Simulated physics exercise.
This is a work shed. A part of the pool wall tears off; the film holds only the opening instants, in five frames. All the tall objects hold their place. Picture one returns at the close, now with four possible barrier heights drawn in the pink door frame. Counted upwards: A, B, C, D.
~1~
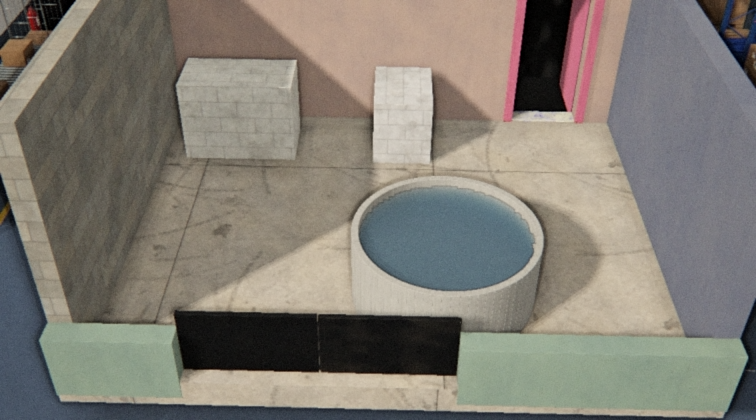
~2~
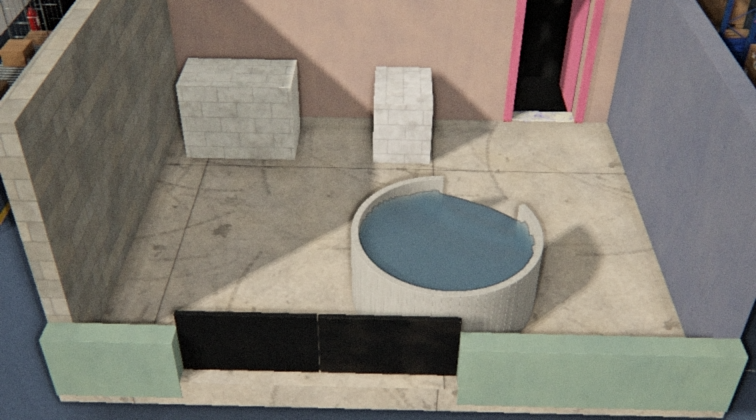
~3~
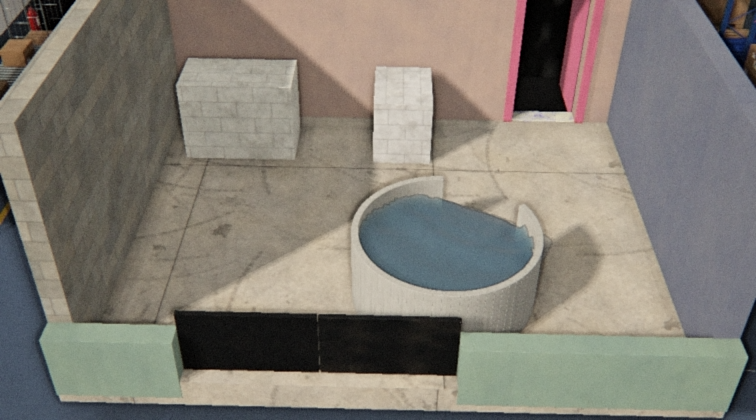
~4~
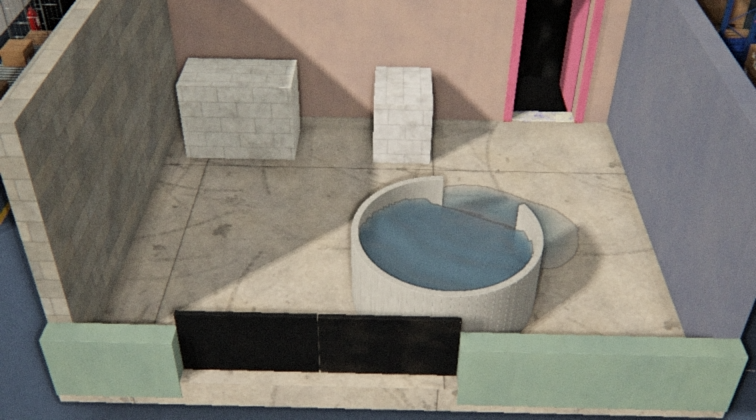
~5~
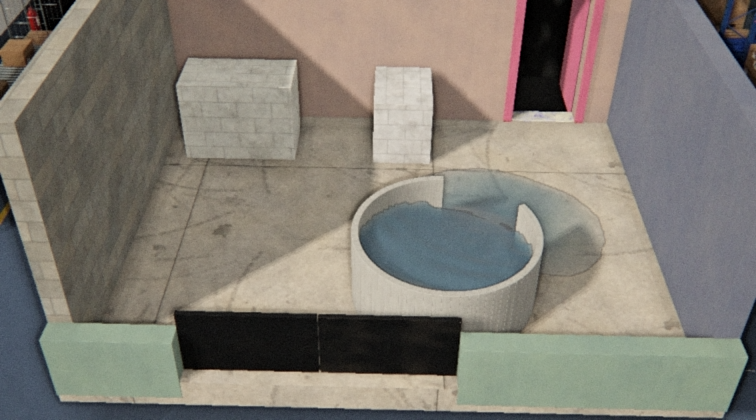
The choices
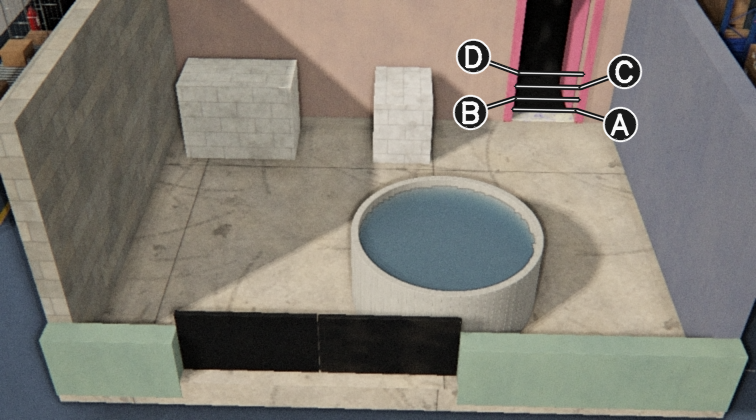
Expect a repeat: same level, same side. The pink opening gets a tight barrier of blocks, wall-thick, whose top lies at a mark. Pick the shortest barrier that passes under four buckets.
I would pick mark B.
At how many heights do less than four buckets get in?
Three.
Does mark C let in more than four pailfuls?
No, that is safe.
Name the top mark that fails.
The answer is A.
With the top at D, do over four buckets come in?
No, not at all.
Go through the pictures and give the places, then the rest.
Water in the pool at rest, its middle at (447, 237); foot of the pink doorway at (543, 121); shut gate at (318, 325).
Water covers 1 % of the ground, its front hidden from here.
Water covers 3 % of the ground, its front hidden from here.
Water covers 8 % of the ground and shows as far out as (569, 226).
Water covers 14 % of the ground and shows as far out as (567, 197).
On the marked copy, A at (544, 109); B at (546, 99); C at (548, 86); D at (550, 73); from the bottom up A, B, C, D.
Choosing A, about 11 bucketfuls get in.
Choosing B, a bucket or two gets in.
Choosing C, nothing gets over.
Choosing D, nothing gets over.
